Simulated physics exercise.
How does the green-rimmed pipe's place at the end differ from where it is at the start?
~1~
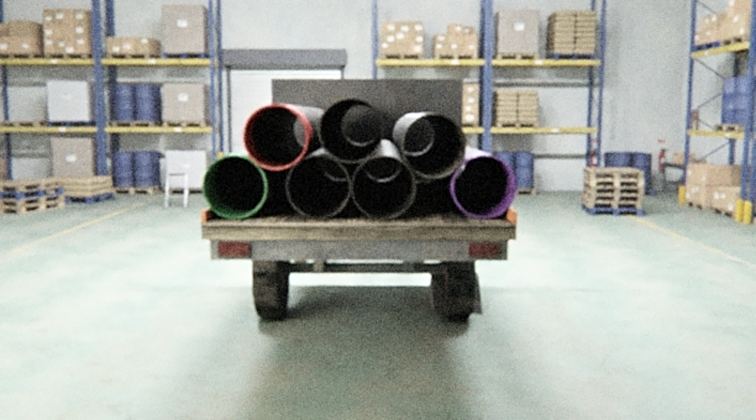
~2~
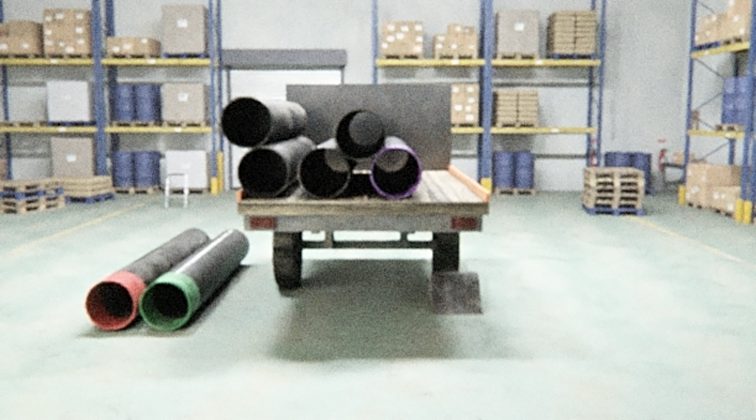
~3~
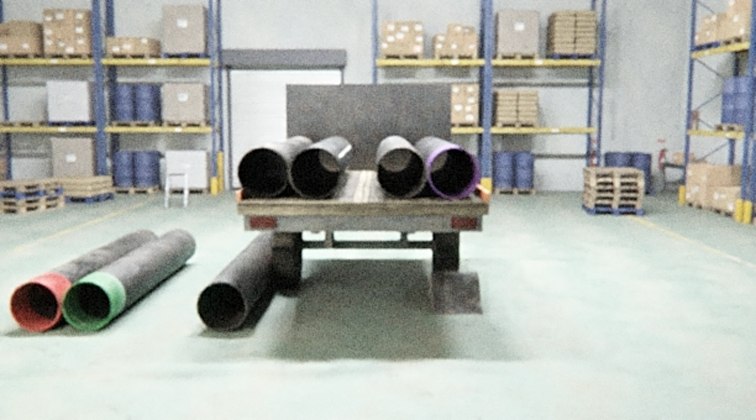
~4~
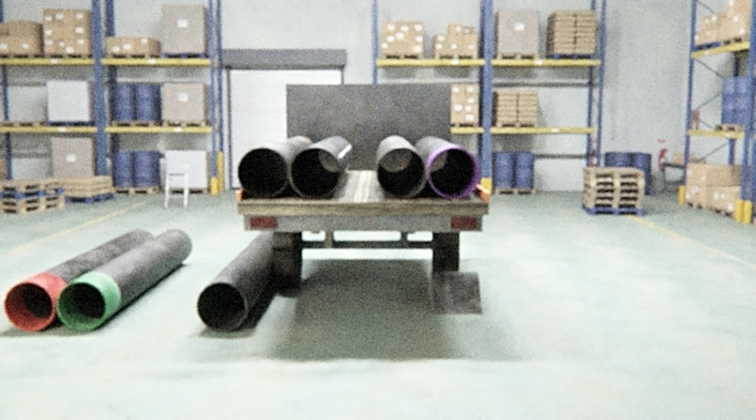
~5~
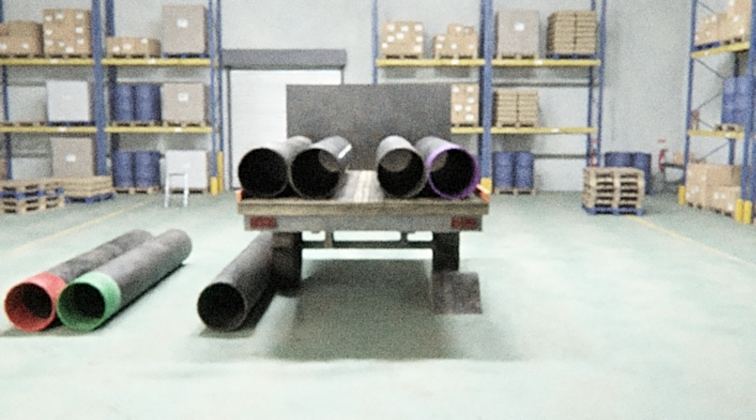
At the start it sits at the lower left of the stack on the trailer deck. By the end it lies on the floor to the left of the trailer, between the red-rimmed pipe and a plain dark one.
Seven dark pipes are stacked end-on across a flat trailer in a warehouse, seen from behind, with racks of boxes and blue barrels beyond. A red-rimmed pipe sits on the upper left, a green one at the lower left and a purple one at the lower right. The trailer moves a little farther away, past a low block by its right wheel, and the load shifts left. Red and green end up on the floor to the left, then a plain dark pipe follows. Purple rolls back right, and four pipes rest on the deck while three lie on the floor.
